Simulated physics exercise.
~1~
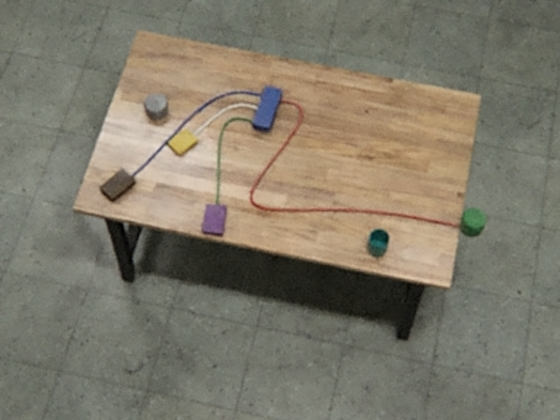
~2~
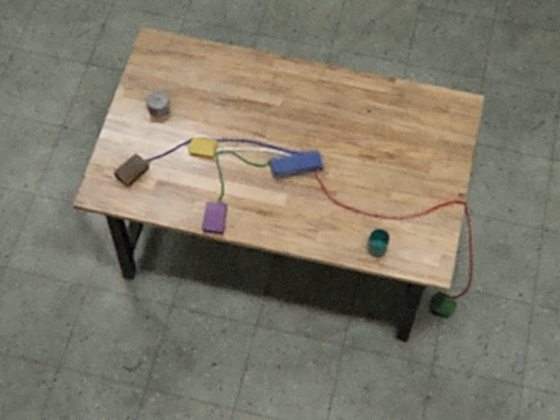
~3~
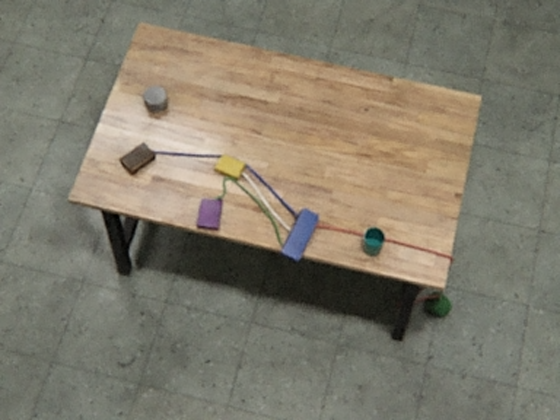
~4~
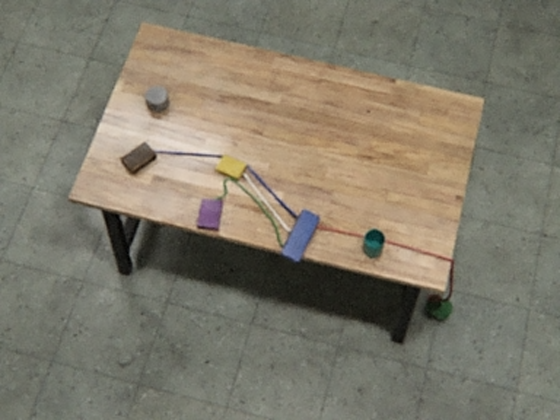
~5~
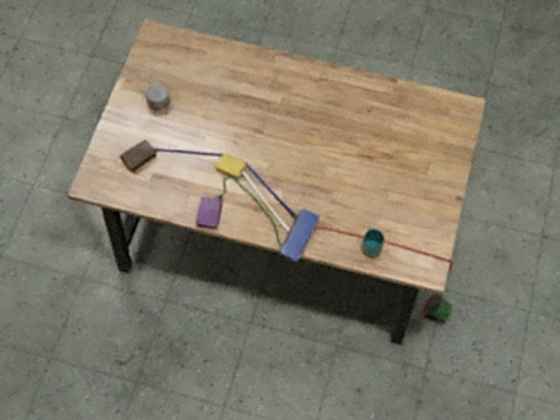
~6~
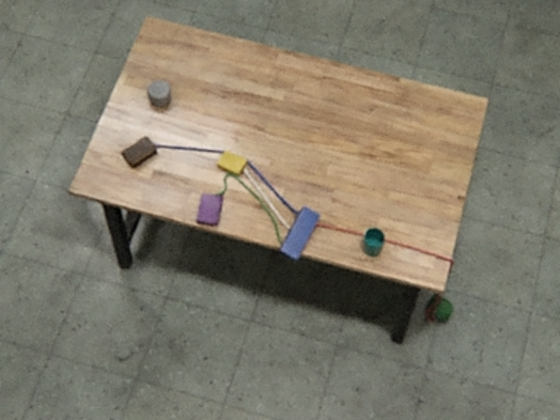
In this clip, a green cylinder on a red cable drops off the right edge of a wooden table, dragging the blue strip toward the front edge and shifting the yellow and dark brown blocks, and finally hangs beside the table while the strip rests on top.
